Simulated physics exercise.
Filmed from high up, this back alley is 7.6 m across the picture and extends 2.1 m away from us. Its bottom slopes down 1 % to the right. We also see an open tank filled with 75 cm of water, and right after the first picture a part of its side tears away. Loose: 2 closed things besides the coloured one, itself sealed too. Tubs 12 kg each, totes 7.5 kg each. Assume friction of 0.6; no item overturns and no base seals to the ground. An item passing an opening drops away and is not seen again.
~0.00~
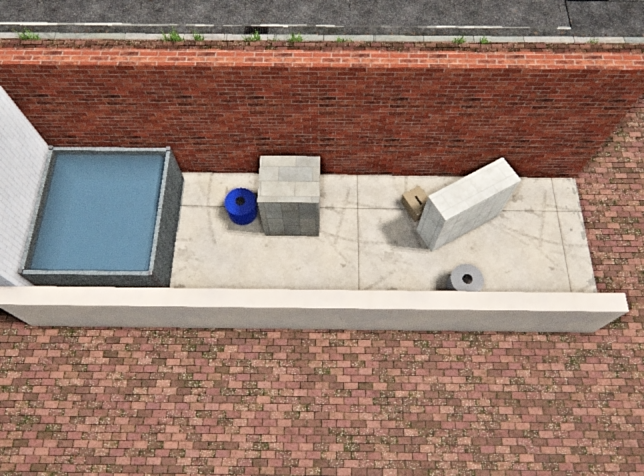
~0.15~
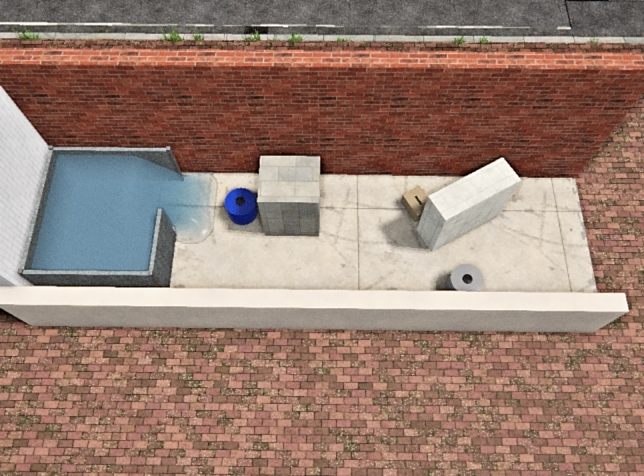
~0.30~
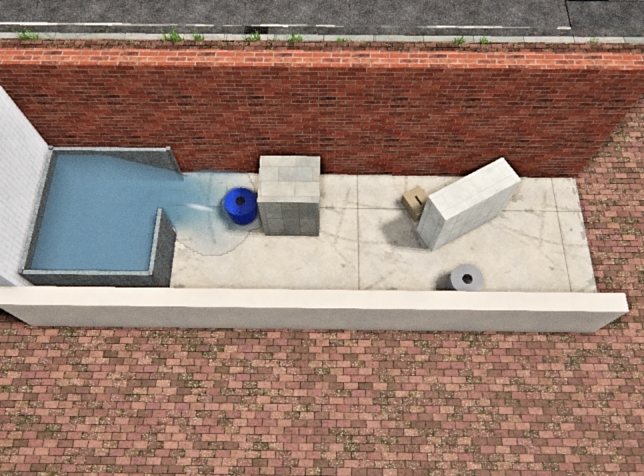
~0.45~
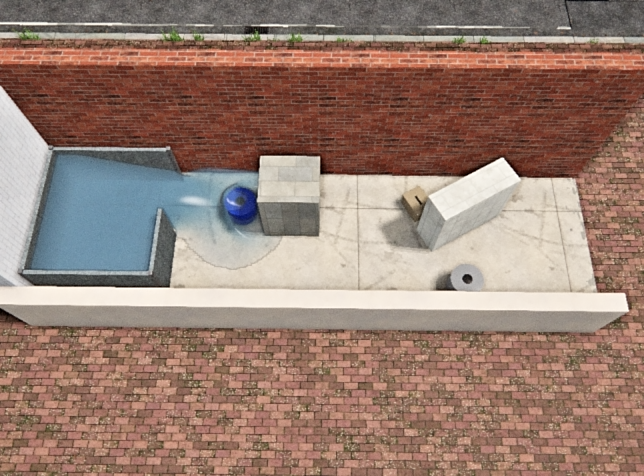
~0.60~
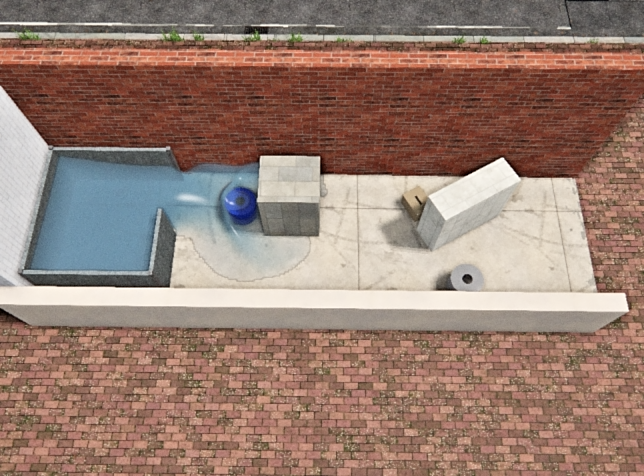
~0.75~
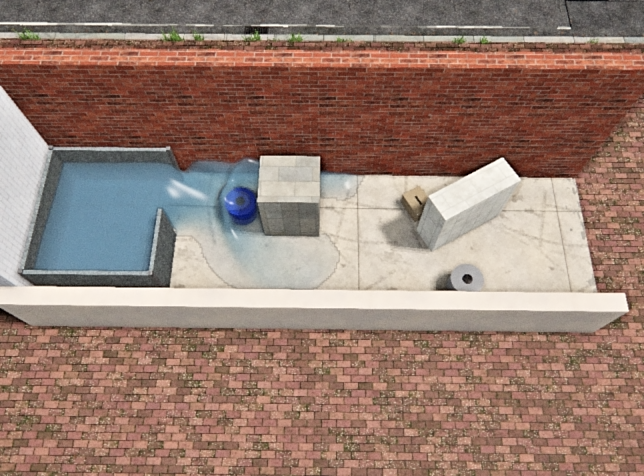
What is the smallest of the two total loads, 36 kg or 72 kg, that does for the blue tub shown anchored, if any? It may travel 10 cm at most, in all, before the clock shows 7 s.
Going light or heavy won't do.
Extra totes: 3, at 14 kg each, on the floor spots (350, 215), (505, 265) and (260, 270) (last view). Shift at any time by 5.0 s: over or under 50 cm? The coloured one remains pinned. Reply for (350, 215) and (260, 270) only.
In that order: Under, past it.
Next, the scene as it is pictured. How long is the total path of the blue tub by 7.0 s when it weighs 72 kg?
The total path comes to around 100 cm.
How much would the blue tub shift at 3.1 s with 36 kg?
Around 120 centimetres out of place.
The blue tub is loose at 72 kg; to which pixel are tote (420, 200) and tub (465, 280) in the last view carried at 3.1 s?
Around (469, 177) and (551, 245).
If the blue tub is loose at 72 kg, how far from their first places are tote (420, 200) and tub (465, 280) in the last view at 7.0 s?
First named - 80 cm; second named - gone out.
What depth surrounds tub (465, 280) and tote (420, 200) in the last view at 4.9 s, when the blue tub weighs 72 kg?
Roughly 5 and 13 cm.
After 1.4 s the blue tub would be 33 cm from its start with 36 kg and 15 cm from its start with 72 kg; 26 cm of water round it then.
After 3.1 s the blue tub would be 121 cm from its start with 36 kg and 99 cm from its start with 72 kg; 15 cm of water round it then.
After 4.9 s the blue tub would be 121 cm from its start with 36 kg and 99 cm from its start with 72 kg; 12 cm of water round it then.
After 7.0 s the blue tub would be 120 cm from its start with 36 kg and 99 cm from its start with 72 kg; 8 cm of water round it then.
